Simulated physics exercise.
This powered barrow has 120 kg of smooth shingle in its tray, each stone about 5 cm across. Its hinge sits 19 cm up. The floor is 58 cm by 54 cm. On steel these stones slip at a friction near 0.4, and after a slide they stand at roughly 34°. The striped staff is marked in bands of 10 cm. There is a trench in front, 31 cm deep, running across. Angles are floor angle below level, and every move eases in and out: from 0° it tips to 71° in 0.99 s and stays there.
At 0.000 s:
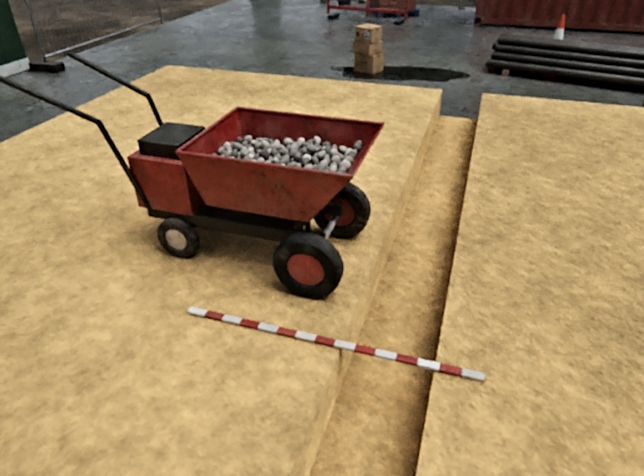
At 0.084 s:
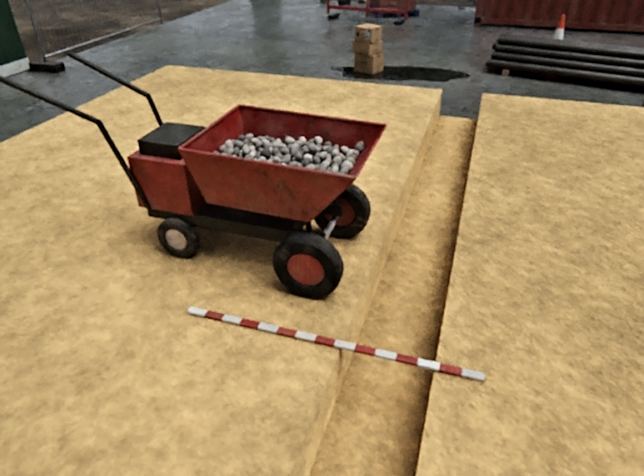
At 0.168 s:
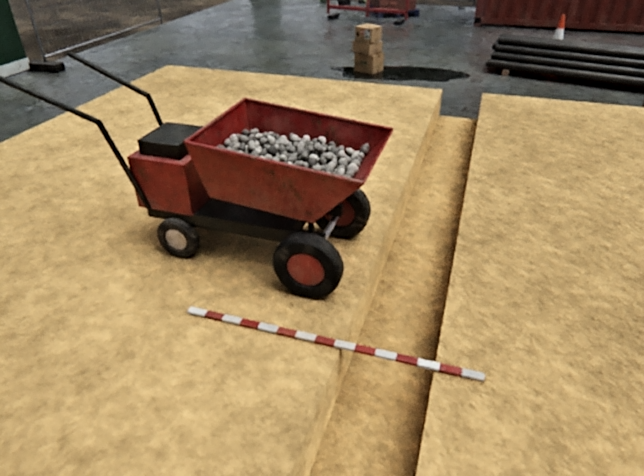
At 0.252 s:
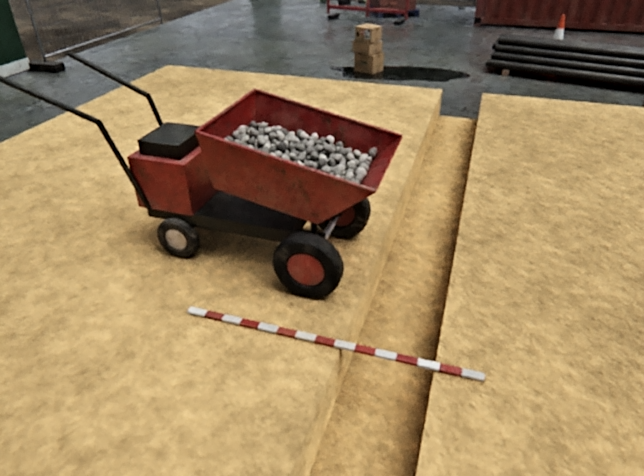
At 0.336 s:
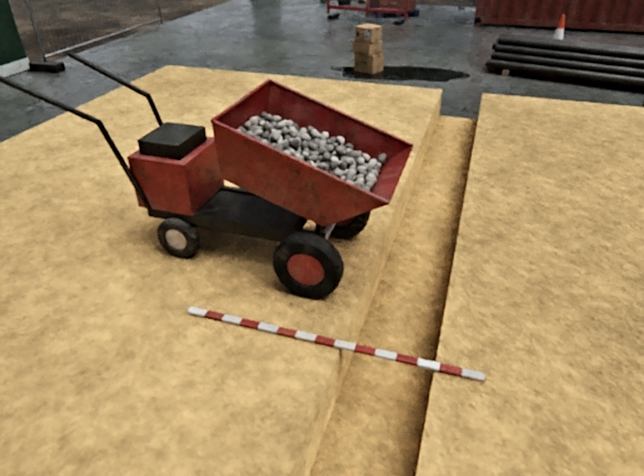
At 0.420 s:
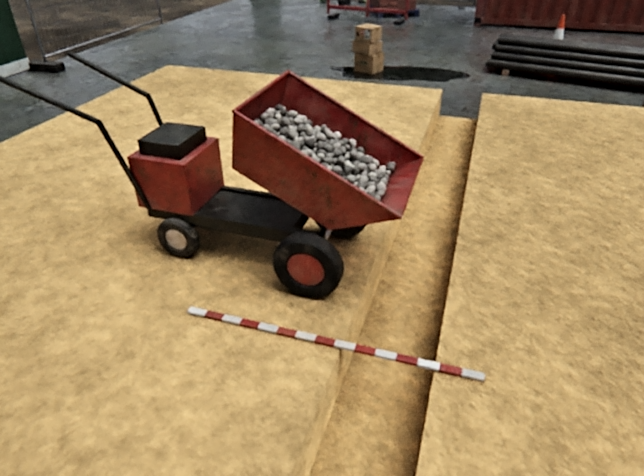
At the start, a red powered barrow loaded with smooth grey stones sits on sandy ground beside a trench, its tray level. The tray barely stirs at first, then its rear rises steadily and its front lip dips toward the right, as the stones shift forward inside and the wheels stay still.
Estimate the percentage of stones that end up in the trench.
Roughly 34 per cent.
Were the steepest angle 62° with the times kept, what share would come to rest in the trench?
Then about 40 per cent.
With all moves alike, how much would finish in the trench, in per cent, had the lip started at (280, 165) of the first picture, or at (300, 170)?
Close to 100 percent in the first case, 90 percent in the second.
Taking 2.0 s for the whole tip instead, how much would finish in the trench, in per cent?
Around 45 per cent would end in the trench.
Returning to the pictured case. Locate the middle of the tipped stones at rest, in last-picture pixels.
Centre estimate: Around (478, 290).
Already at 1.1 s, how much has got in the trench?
Roughly 5 percent of the load.
After 0.7 s the floor is at 60°; 100 % in the tray; the foremost stones are at (416, 248).
After 1.1 s the floor is at 71°; 67 % in the tray, 4 % in the trench, 29 % past the trench; the foremost stones are at (506, 305).
After 1.4 s the floor is at 71°; 23 % in the tray, 12 % in the trench, 64 % past the trench; the foremost stones are at (636, 327).
After 3.4 s the floor is at 71°; 0 % in the tray, 34 % in the trench, 66 % past the trench; the foremost stones are past the picture's edge.
